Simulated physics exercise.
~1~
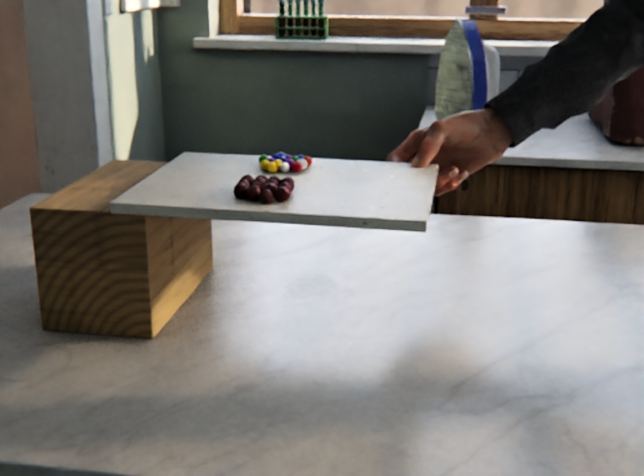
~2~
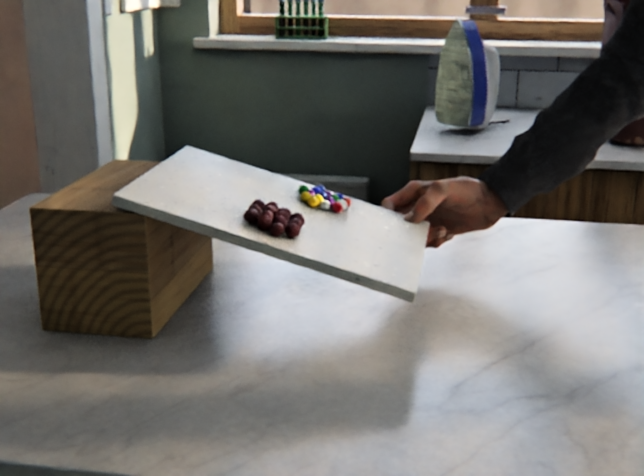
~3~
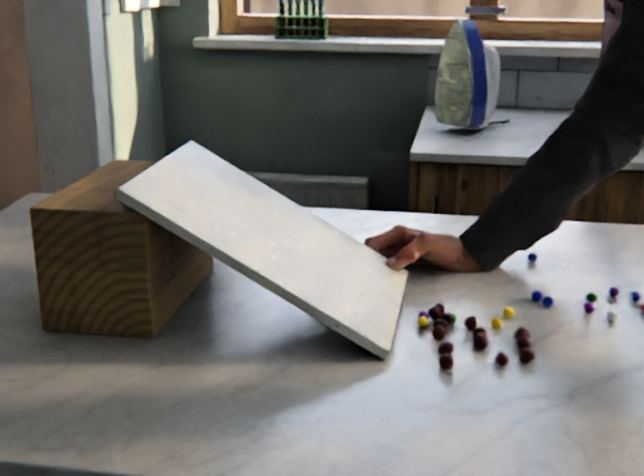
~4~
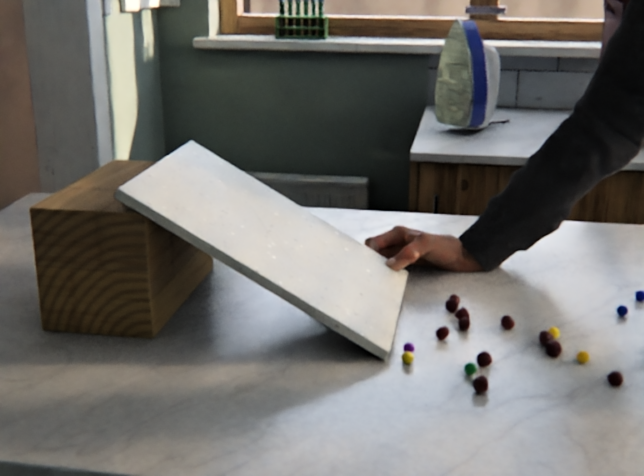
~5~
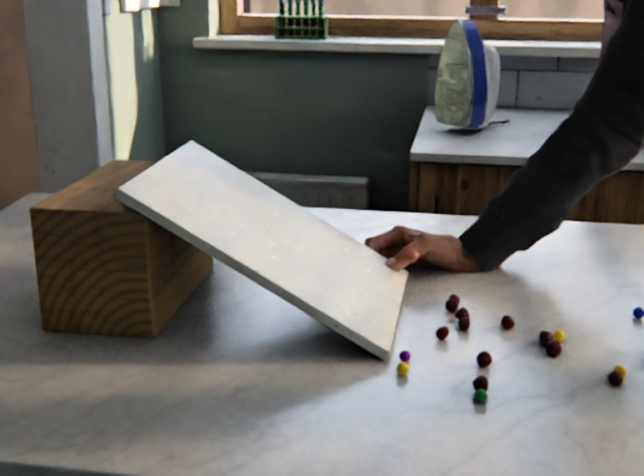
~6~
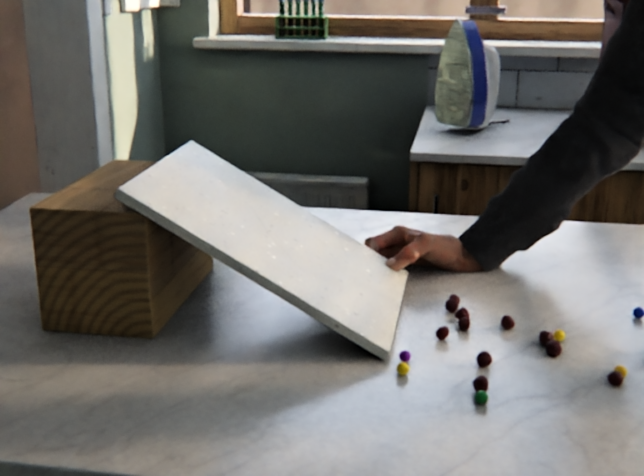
Hand lowering a white board into a ramp, dark red balls scattering nearby while most colourful beads roll farther right across the counter.
